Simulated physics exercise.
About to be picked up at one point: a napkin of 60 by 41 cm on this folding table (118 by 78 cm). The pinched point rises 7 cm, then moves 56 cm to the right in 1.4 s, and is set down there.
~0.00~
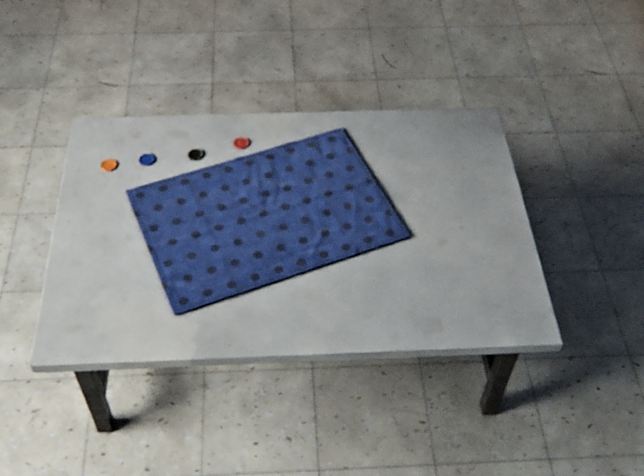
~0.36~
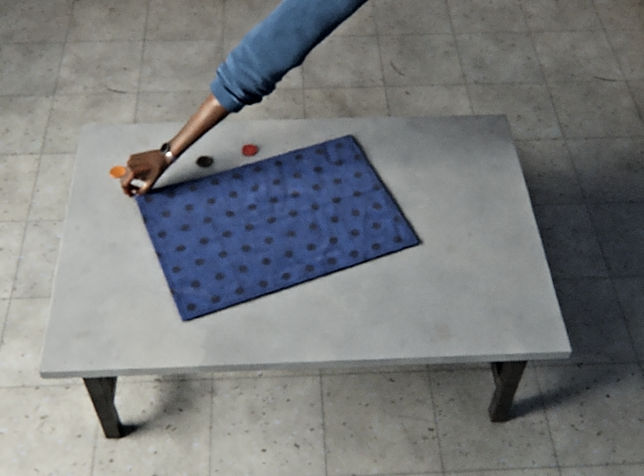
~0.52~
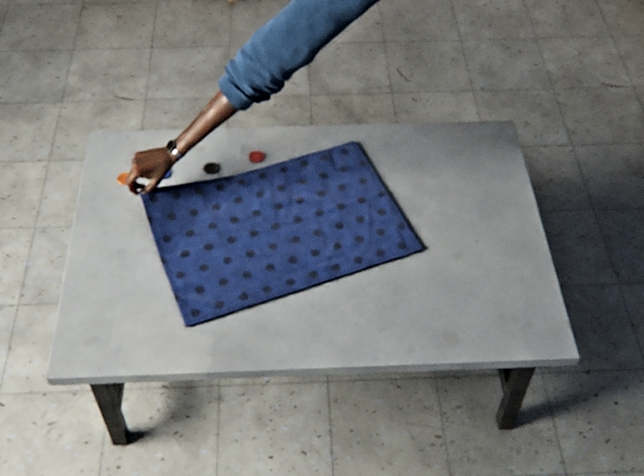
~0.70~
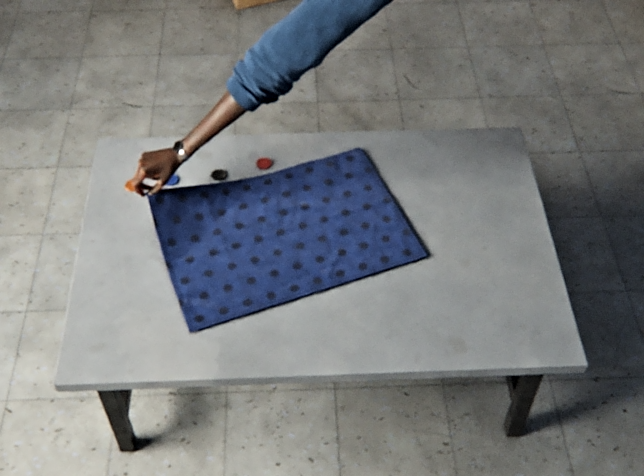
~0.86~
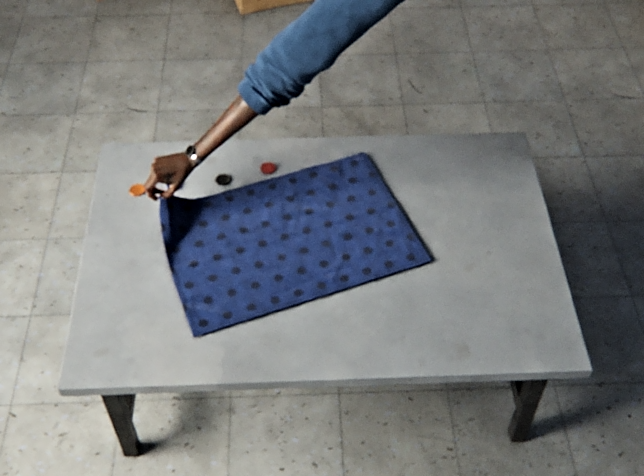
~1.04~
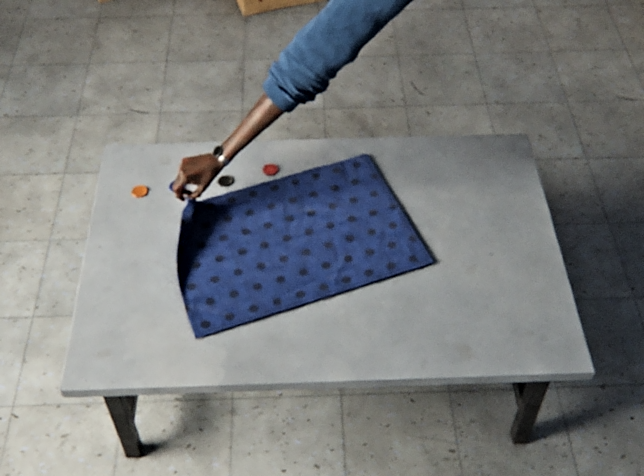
The footage shows a blue dotted cloth on a grey table beside four small coloured discs; a blue-sleeved arm reaches in, pinches the cloth's upper-left corner, lifts it slightly and draws it rightward, folding that edge up.
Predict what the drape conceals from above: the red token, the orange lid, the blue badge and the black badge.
As I see it, the red token stays visible from above; the orange lid stays visible from above; the blue badge stays visible from above; the black badge stays visible from above.
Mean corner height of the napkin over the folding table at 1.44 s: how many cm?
On average the corners sit about 2 cm above the surface.
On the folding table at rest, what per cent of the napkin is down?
60 per cent.
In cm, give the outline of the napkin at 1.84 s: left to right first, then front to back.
About 40 by 56 cm.
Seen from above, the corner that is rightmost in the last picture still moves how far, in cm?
Roughly 0 centimetres.
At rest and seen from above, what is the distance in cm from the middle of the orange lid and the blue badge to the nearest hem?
The first sits about 37 cm from the nearest hem, the second about 27 cm.
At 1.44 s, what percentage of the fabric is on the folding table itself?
Roughly 75 per cent.
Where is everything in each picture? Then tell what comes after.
In the first picture, red token (241, 143); orange lid (109, 165); blue badge (147, 159); black badge (196, 154); napkin corners (175, 316) (126, 191) (341, 129) (410, 237); highest point 0 cm, lowest 0 cm.
In the second picture, napkin corners (183, 322) (349, 136); grip (134, 194); highest point 2 cm, lowest 0 cm.
In the third picture, napkin corners (186, 327) (354, 142); grip (139, 192); highest point 5 cm, lowest 0 cm.
In the fourth picture, napkin corners (190, 333) (360, 148); grip (145, 193); highest point 7 cm, lowest 0 cm.
In the fifth picture, napkin corners (194, 338) (364, 153); grip (158, 197); highest point 7 cm, lowest 0 cm.
In the sixth picture, napkin corners (196, 339) (366, 155) (433, 263); grip (185, 198); highest point 7 cm, lowest 0 cm.
By 1.4 s, 75 % of it is down, spanning 51 by 57 cm, above no small thing.
By 1.8 s, 60 % of it is down, spanning 41 by 55 cm, above no small thing.
By 2.2 s, 55 % of it is down, spanning 39 by 55 cm, above no small thing.
By 2.6 s, 60 % of it is down, spanning 39 by 55 cm, above no small thing.
By 3.6 s, 60 % of it is down, spanning 39 by 55 cm, above no small thing.
